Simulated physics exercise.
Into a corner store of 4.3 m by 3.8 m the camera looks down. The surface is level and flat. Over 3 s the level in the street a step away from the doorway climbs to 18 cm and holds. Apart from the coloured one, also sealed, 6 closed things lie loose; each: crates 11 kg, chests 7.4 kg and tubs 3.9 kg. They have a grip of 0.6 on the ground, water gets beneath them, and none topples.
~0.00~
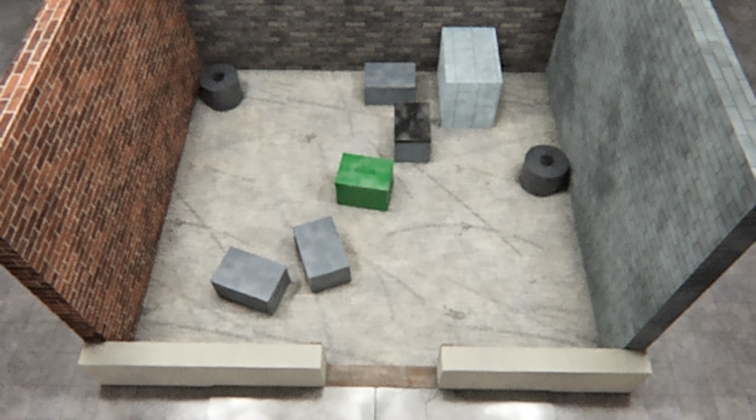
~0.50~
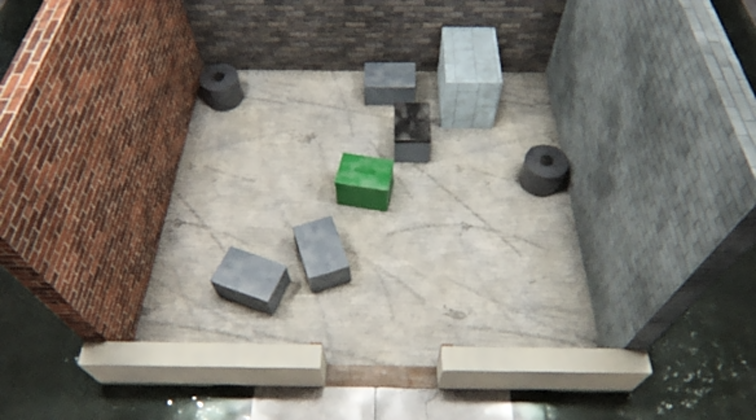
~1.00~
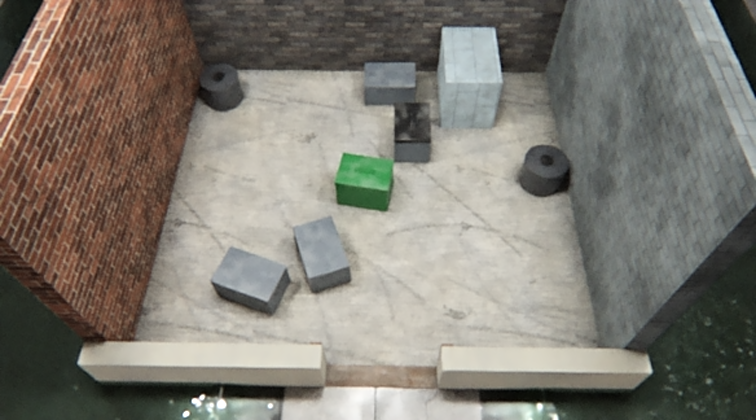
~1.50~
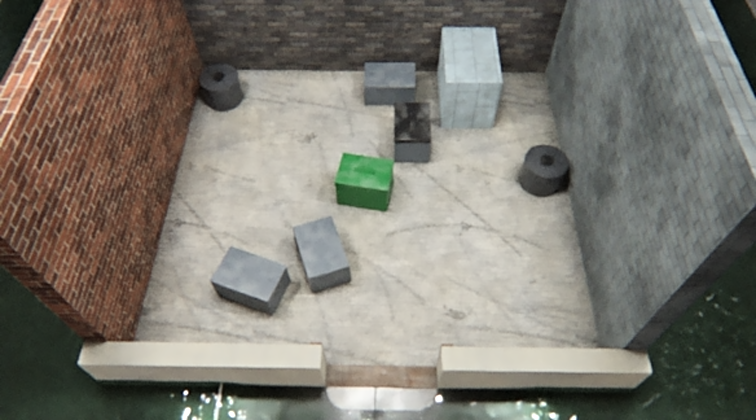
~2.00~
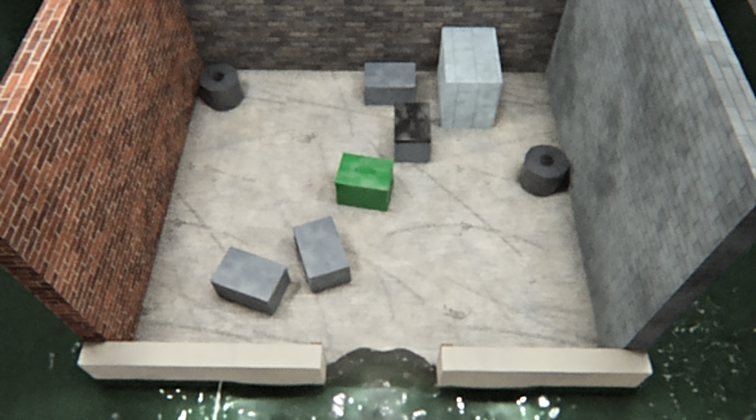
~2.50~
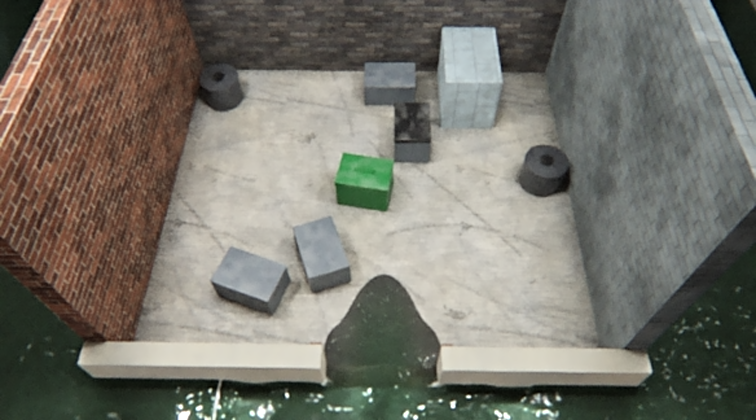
A walled corner of a store with a flat, pale, streaked floor is seen from above, between red brick on the left and grey walls behind and right. A green chest sits mid-floor among grey and dark chests, a taller pale one at the back, and two dark tubs. Dark green water spreads outside, then pushes a tongue through the front gap, while the objects and camera stay still.
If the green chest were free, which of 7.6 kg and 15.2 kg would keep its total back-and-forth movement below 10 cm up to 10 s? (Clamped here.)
I reckon neither ballast is ample.
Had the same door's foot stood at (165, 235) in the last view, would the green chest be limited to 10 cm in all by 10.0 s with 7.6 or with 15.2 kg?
Under that change no listed mass suffices.
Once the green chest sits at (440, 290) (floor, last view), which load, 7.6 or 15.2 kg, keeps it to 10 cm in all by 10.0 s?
Short answer: No load.
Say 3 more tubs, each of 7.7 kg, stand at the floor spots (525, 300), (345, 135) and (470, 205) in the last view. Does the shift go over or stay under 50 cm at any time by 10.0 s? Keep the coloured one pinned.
Below the mark, below the mark, above the mark.
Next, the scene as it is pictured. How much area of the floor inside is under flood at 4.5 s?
Some 7.0 m2 of it.
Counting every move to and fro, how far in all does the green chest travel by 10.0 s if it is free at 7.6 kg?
It would cover some 300 cm all told.
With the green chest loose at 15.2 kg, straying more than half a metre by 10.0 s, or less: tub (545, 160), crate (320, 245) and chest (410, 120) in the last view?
Exceeded, Exceeded, Exceeded, in that order.
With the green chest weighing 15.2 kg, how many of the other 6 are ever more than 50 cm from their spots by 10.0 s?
That makes 3.
After 3.5 s the green chest would be 0 cm from its start with 7.6 kg and 0 cm from its start with 15.2 kg; 2 cm of water round it then.
After 4.5 s the green chest would be 47 cm from its start with 7.6 kg and 9 cm from its start with 15.2 kg; 5 cm of water round it then.
After 7.0 s the green chest would be 182 cm from its start with 7.6 kg and 49 cm from its start with 15.2 kg; 5 cm of water round it then.
After 10.0 s the green chest would be 201 cm from its start with 7.6 kg and 53 cm from its start with 15.2 kg; 7 cm of water round it then.
